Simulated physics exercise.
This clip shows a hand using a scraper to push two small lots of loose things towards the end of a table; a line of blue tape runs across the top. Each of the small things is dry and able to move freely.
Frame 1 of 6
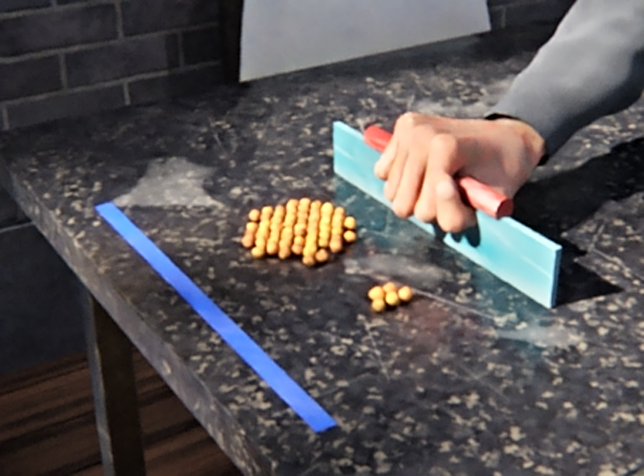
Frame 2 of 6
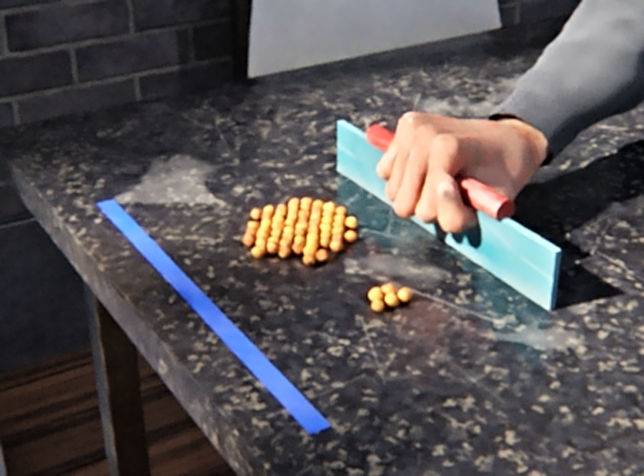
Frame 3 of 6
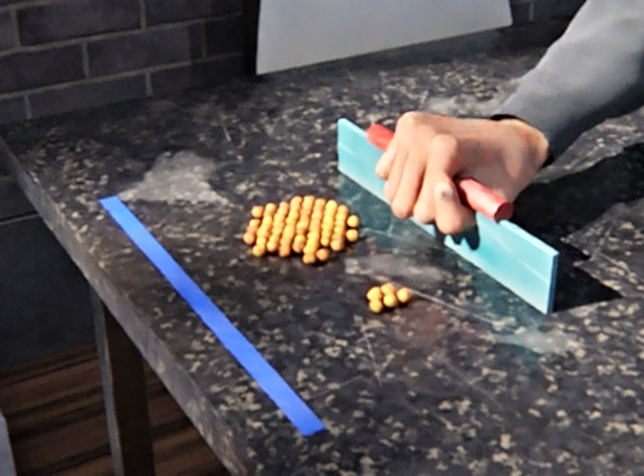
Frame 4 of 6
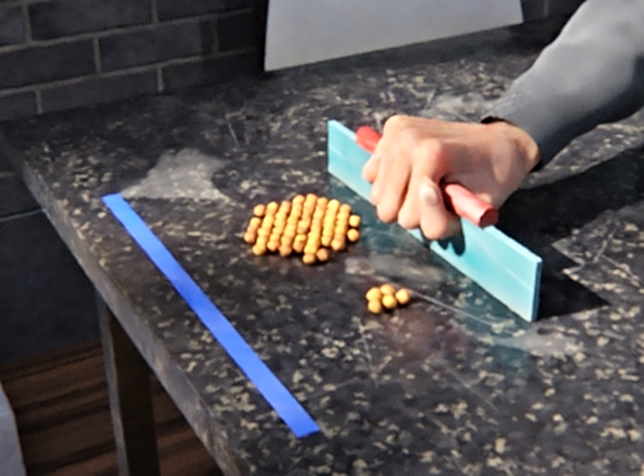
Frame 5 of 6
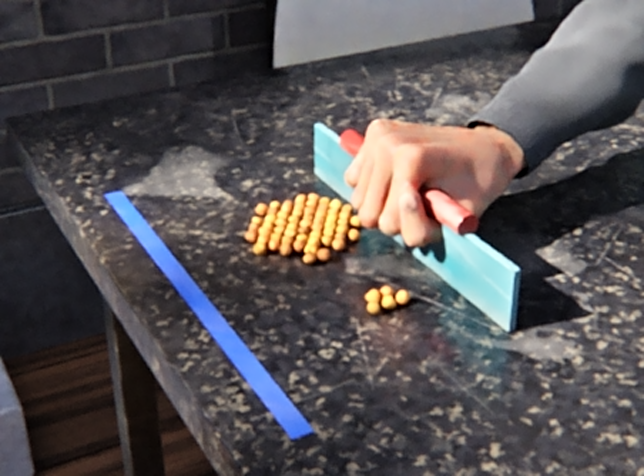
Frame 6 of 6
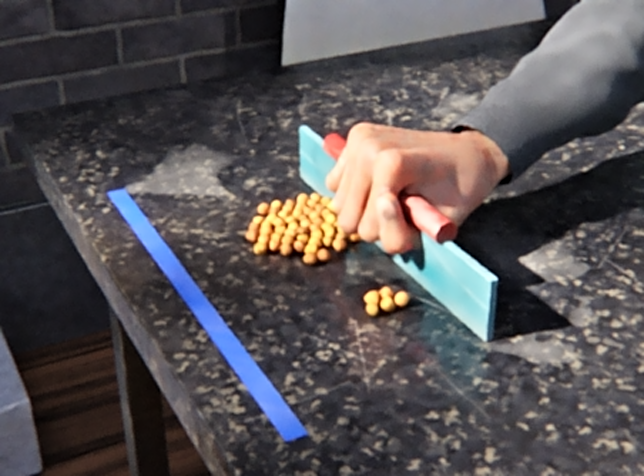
On a dark speckled tabletop with a strip of blue tape, a hand holds a light blue scraper still beside two clusters of small round tan pieces, then slides it left, nudging a few pieces of the larger cluster.
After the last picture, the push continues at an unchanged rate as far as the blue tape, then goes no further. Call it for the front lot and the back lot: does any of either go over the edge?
Front lot: No, none goes over. Back lot: Yes, some goes over.
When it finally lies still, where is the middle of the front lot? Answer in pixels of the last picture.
Resting middle: Approx. (201, 357).
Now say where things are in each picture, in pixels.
In the first frame, scraper at (536, 265), at rest; blue tape at (112, 214), about two fingers from the edge; edge at (144, 320); front lot at (393, 299), a few roasted chickpeas; back lot at (301, 229), some roasted chickpeas.
In the second frame, scraper at (536, 267), at rest; back lot at (302, 228).
In the third frame, scraper at (534, 270); front lot at (391, 300).
In the fourth frame, scraper at (518, 277); back lot at (305, 226).
In the fifth frame, scraper at (497, 285); front lot at (388, 302).
In the sixth frame, scraper at (475, 295); blue tape at (123, 201); edge at (135, 313); front lot at (387, 304); back lot at (307, 226), a stray few pushed along.
Then, 0.65 s past the last view, scraper still moving, near (281, 217); front lot all on the table, its front near (299, 331); back lot all on the table, its front near (153, 247).
Then, 1.31 s past the last view, scraper stopped at the blue tape; front lot all on the table, its front near (187, 363); back lot about a third over the edge.
Finally, scraper stopped at the blue tape; front lot all on the table, its front near (187, 363); back lot about a third over the edge.
